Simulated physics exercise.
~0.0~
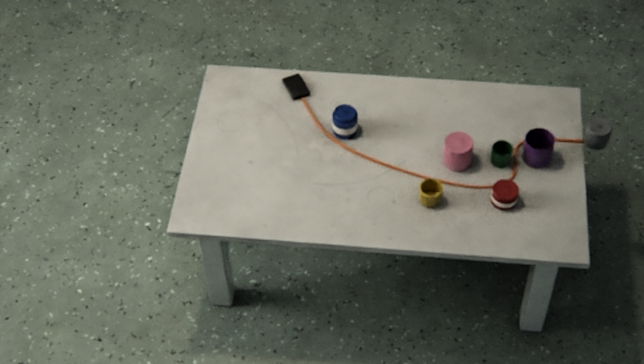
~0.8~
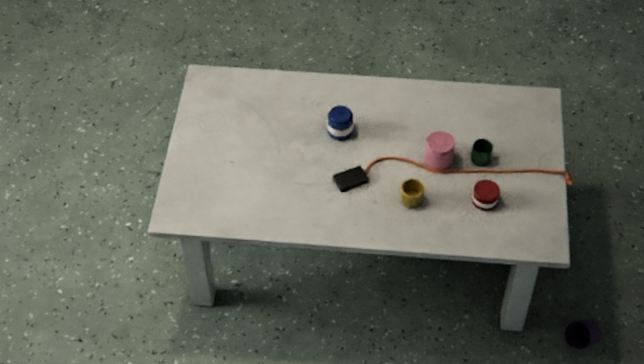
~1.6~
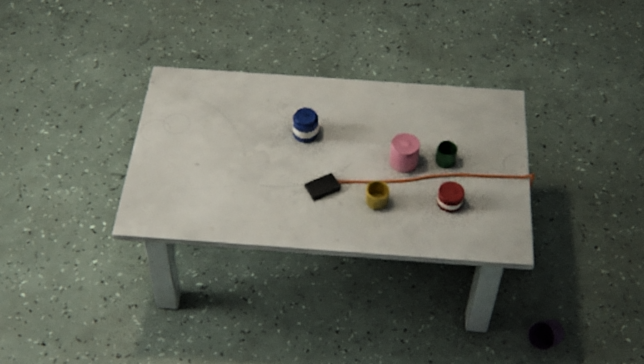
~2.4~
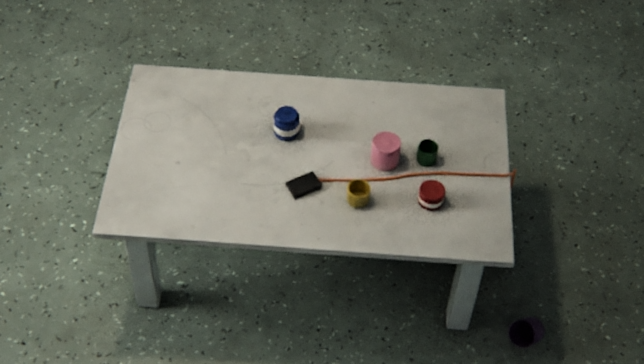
A pale rectangular table stands on a speckled grey-green floor, seen from high above as the view drifts slightly right. An orange cable curves from a black phone near the back, past a blue jar, pink tub, yellow mug, red tin, green cup and purple cup, to a grey speaker at the right edge. The speaker drops out of sight, and the purple cup goes over the edge to the floor. The cable draws tighter, the phone slides right and toward the front, and the blue jar shifts slightly right. Finally, the phone rests beside the yellow mug, the cable nearly straight.
